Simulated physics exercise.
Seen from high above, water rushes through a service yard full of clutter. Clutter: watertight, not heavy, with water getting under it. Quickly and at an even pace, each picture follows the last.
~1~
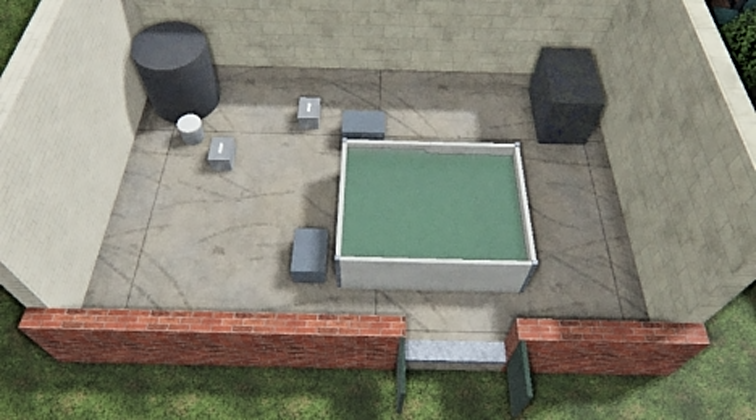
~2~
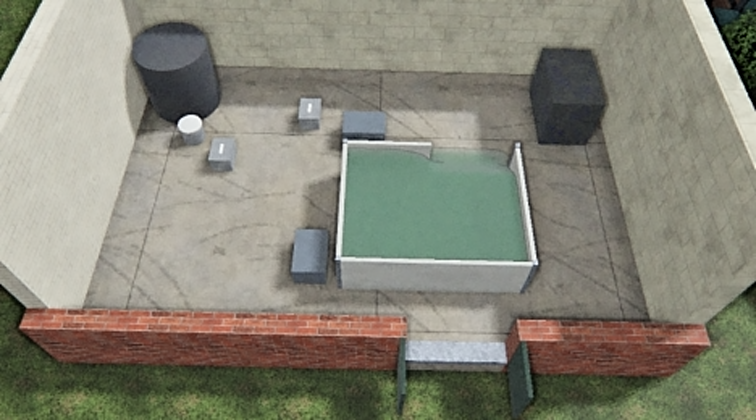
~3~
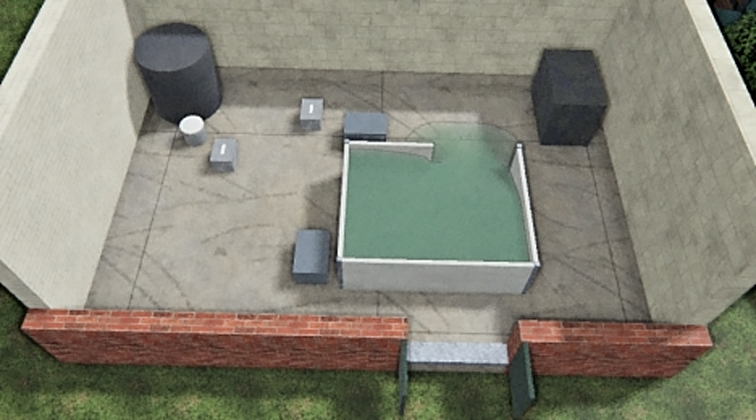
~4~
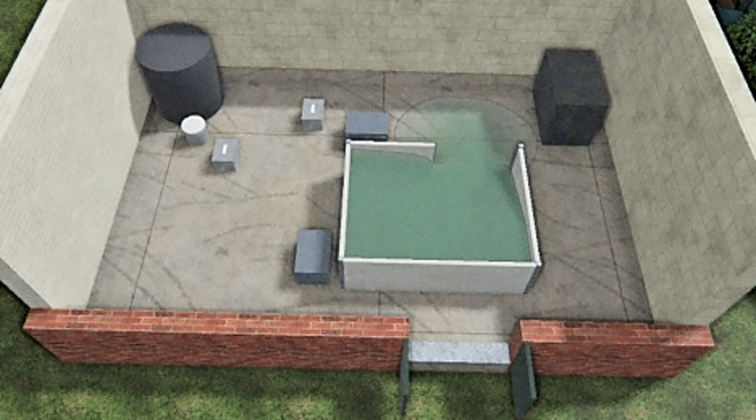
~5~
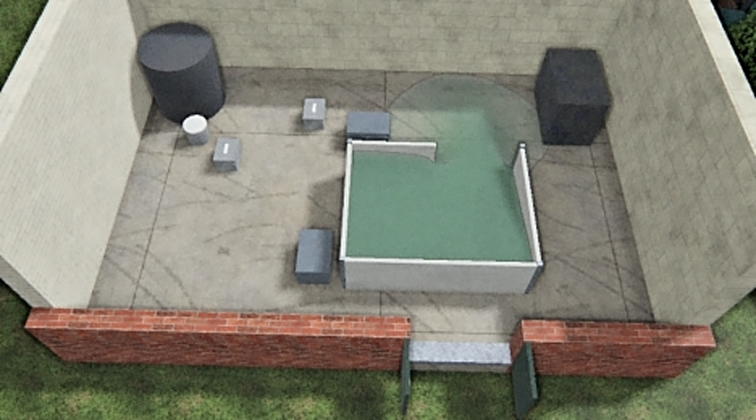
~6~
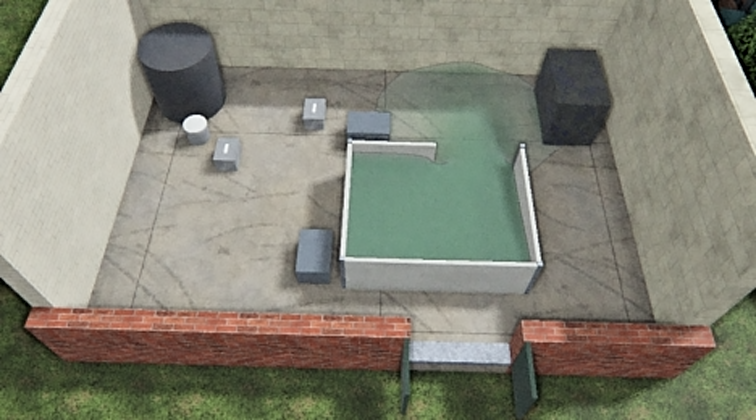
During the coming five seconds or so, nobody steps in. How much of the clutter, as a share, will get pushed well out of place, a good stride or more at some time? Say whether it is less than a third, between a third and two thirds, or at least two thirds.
The share moved far is a third up to two thirds.
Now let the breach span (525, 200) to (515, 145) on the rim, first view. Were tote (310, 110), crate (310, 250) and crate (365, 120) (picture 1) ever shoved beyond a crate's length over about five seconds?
Result per item - displaced that far / short of that distance / short of that distance.
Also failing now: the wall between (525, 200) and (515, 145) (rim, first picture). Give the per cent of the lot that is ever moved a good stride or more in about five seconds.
I'd put it at about 20 percent.
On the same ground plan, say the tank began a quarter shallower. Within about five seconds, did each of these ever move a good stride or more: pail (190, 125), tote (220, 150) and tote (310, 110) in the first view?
First one cleared the mark, second one cleared the mark, third one cleared the mark.
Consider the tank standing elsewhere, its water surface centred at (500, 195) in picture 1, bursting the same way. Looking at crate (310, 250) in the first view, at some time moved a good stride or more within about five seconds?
For that one: Never so far.
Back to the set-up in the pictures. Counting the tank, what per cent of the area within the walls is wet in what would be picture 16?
Roughly 40 %.
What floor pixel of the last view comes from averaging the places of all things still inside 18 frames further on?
Mean position: About (261, 181).
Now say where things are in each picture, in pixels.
The first frame shows a tote at (309, 108), on the bottom; a pail at (189, 123) rests on the ground; 0 of 5 have shifted.
The second frame shows a tote at (310, 108), on the bottom; a pail at (190, 124), on the bottom; 0 of 5 have shifted.
The third frame shows a tote at (311, 109), on the bottom; a pail at (192, 124) rests on the ground; 0 of 5 have shifted.
The fourth frame shows a tote at (313, 109) rests on the ground; a pail at (193, 124) rests on the ground; 0 of 5 have shifted.
The fifth frame shows a tote at (314, 109) rests on the ground; a pail at (195, 124), on the bottom; 0 of 5 have shifted.
The sixth frame shows a tote at (314, 109) rests on the ground; a pail at (195, 124) rests on the ground; 0 of 5 have shifted.
A moment on, 0 of 5 are well off their spots; 0 afloat.
Next, 0 of 5 are well off their spots; 0 afloat.
Later, 2 of 5 are well off their spots; 0 afloat.
In the end, 3 of 5 are well off their spots, and 3 have been at some point; 1 afloat.
